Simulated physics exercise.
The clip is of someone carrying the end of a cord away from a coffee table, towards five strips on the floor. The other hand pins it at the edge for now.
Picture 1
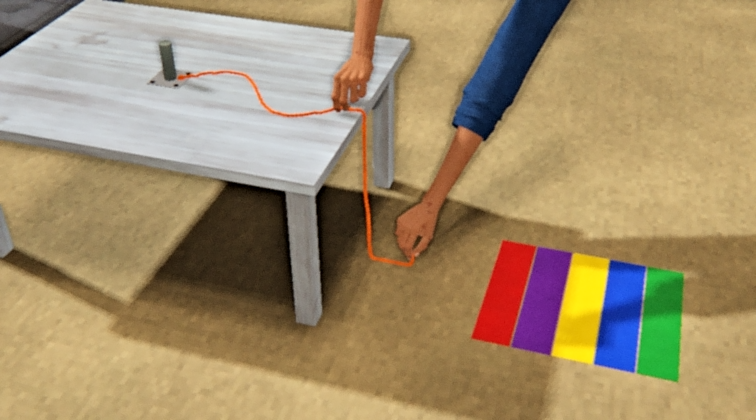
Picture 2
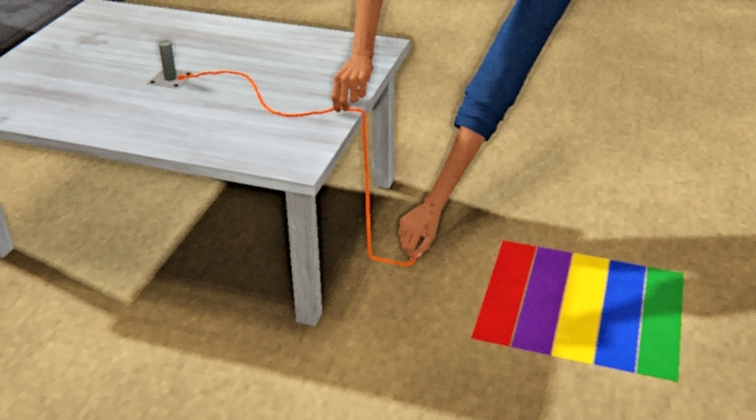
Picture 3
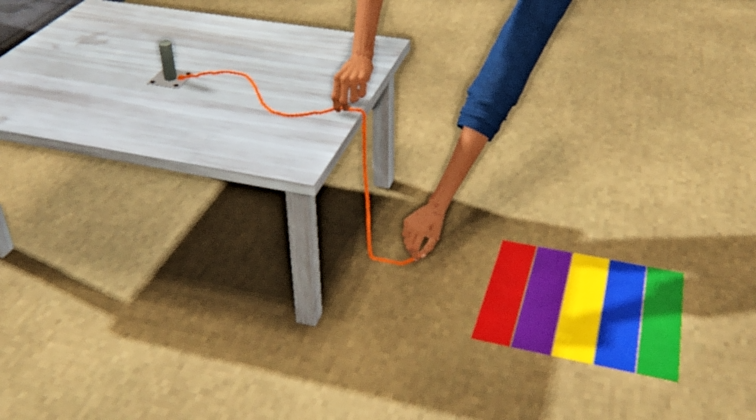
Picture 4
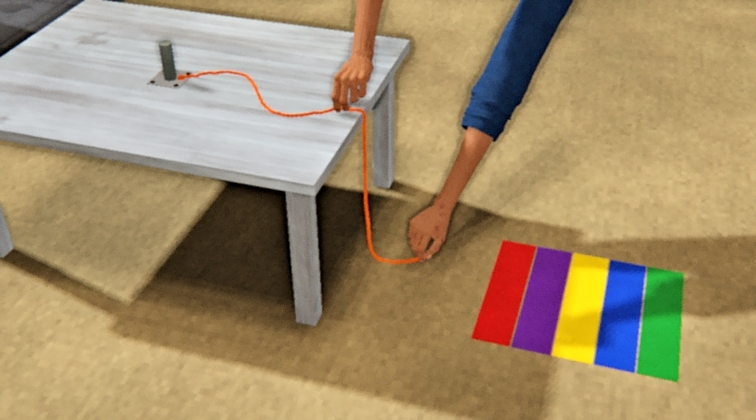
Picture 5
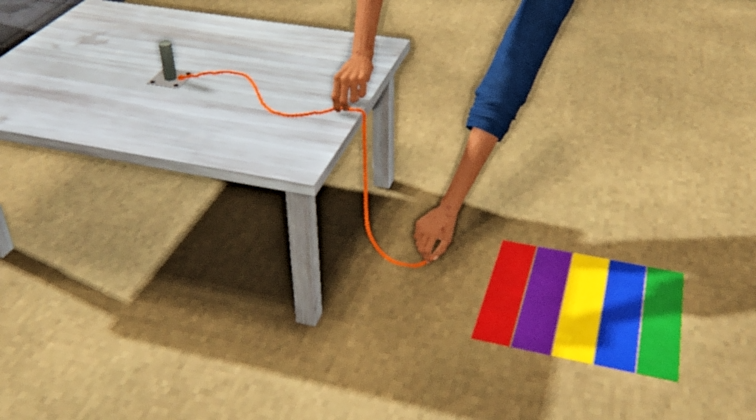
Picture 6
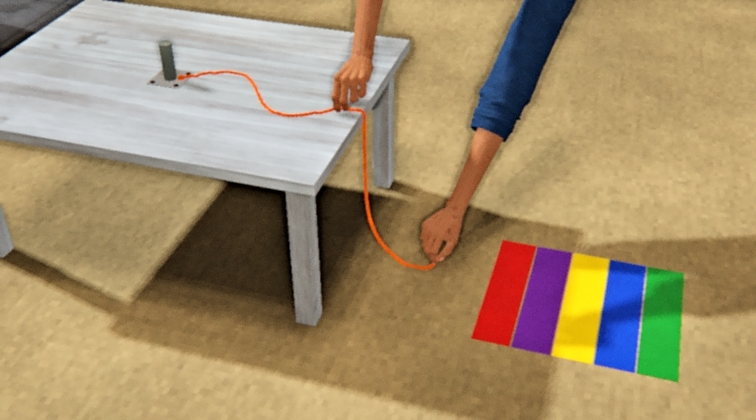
At a pale coffee table on a sandy-coloured floor, one hand pins an orange cord at the edge while the other slowly draws its end a short way right, towards red, purple, yellow, blue and green strips.
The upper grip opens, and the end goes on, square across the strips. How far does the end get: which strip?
It halts on the yellow strip.
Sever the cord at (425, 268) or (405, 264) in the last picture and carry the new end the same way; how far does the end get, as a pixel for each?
Try by try, around (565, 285) and (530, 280).
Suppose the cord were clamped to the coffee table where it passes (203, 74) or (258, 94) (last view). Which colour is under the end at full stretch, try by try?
One after the other, yellow; purple.
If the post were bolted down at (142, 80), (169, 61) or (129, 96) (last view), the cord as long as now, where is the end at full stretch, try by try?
Near (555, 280), (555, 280) and (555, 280).
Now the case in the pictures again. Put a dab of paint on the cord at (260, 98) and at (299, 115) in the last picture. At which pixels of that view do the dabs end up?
At (291, 99), then (348, 109).
Soon after, end near (523, 276); over red.
After that, end near (563, 284); over purple.
At the stop, end near (586, 288); over yellow. Over yellow.
